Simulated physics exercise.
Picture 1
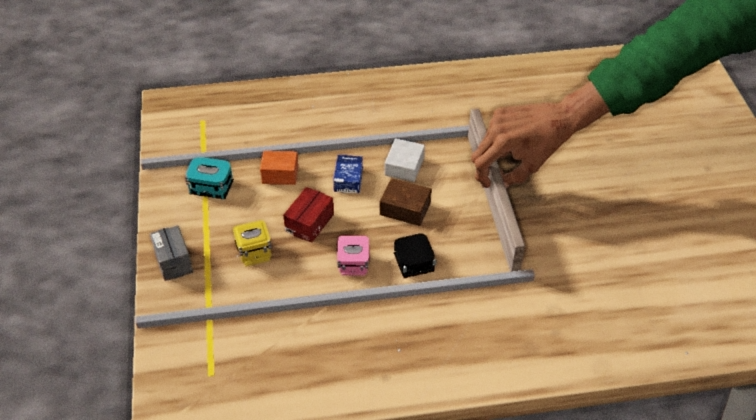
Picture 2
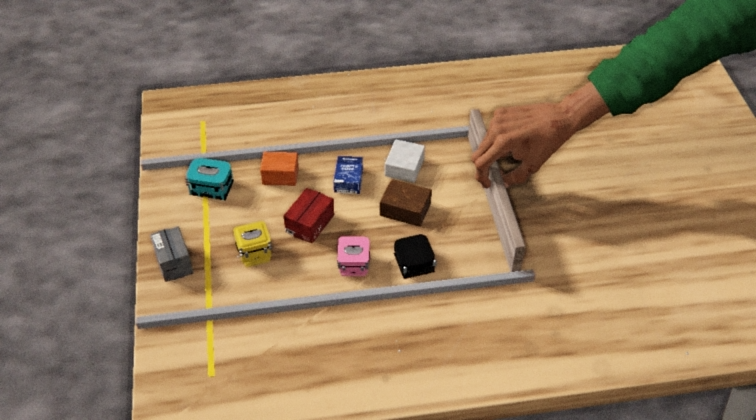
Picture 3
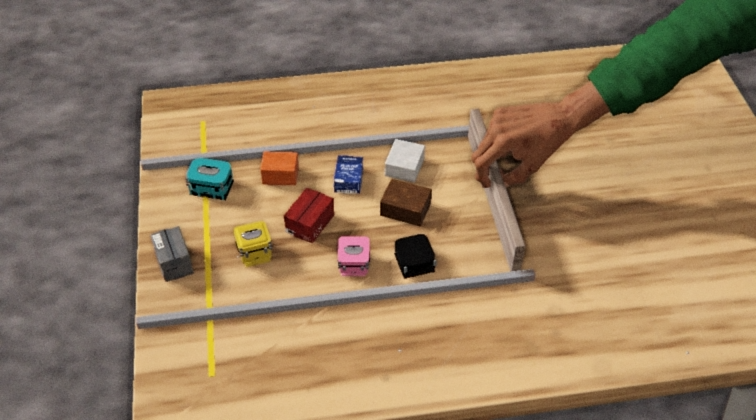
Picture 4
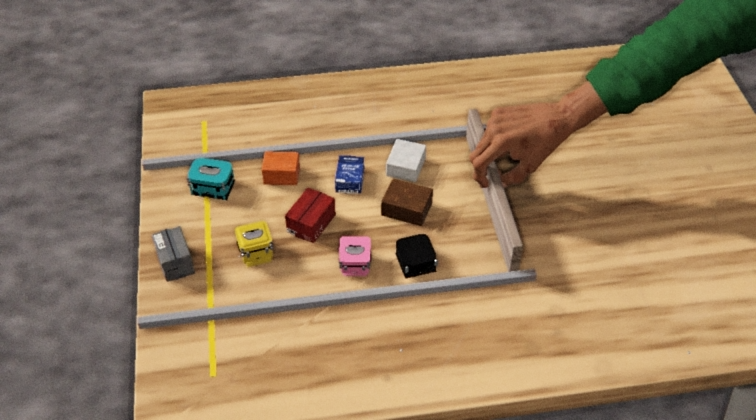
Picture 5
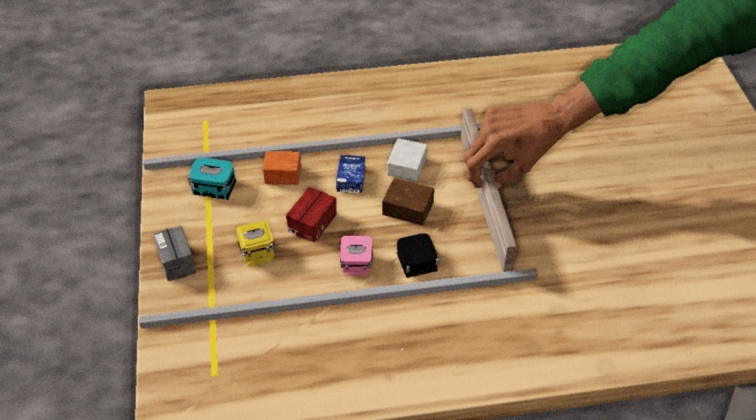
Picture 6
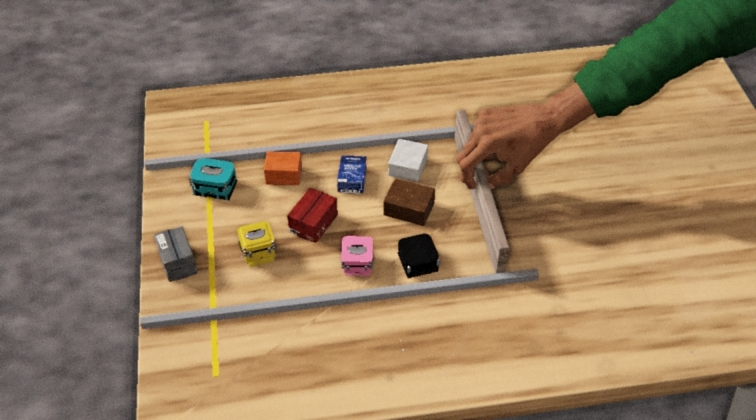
A hand in a green sleeve grips an upright wooden board on a pale wood tabletop, seen from above at an angle, between two grey rails. To its left sit ten small boxes and cases in turquoise, orange, blue, white, red, brown, yellow, pink, black and grey, with yellow tape crossing at the left. The board barely moves, then slides slightly left, untouching the still pieces, as the view shifts faintly.
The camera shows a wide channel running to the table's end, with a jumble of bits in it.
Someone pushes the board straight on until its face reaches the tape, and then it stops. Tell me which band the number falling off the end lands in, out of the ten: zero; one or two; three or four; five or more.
Band: Three fallers or four.
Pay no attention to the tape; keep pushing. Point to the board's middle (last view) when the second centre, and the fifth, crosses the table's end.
At (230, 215) for the second, at (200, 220) for the fifth.
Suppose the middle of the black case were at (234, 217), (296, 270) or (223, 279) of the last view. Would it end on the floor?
Taking the three spots in turn, the black case comes off, then holds its place, then holds its place.
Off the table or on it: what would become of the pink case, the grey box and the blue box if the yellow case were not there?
Pink case: Still there; grey box: Over the edge; blue box: Still there.
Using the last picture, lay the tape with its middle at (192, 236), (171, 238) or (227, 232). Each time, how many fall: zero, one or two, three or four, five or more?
Lab note - count at each position: Five or more; five or over; one or two.
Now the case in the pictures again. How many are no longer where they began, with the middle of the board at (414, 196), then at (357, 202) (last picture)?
Counts: 3, 7.
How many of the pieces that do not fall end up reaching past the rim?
I make it 2.
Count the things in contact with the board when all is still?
In contact: 3.
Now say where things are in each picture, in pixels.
In the first frame, grey box (171, 253); turquoise case (210, 178); yellow case (253, 243); board (494, 187); tape (206, 233).
In the second frame, turquoise case (210, 179); blue box (349, 175).
In the third frame, yellow case (253, 244); board (494, 187).
In the fourth frame, grey box (173, 254); pink case (355, 257).
In the fifth frame, turquoise case (213, 178); orange block (282, 168).
In the sixth frame, grey box (176, 254); turquoise case (214, 179); yellow case (257, 244); board (479, 188); tape (210, 234).
Soon after, none off yet; grey box at rest near (176, 254); turquoise case at rest near (214, 179); yellow case at rest near (257, 244).
Then, none off yet; grey box at rest near (176, 254); turquoise case moved a little near (200, 181); yellow case moved about its own width near (238, 248).
Further on, none off yet; grey box moved a little near (157, 259); turquoise case tipped a little near (130, 192); yellow case moved well along near (192, 254).
At rest, the number that fall off is three or four; fallen, orange block, turquoise case and grey box.
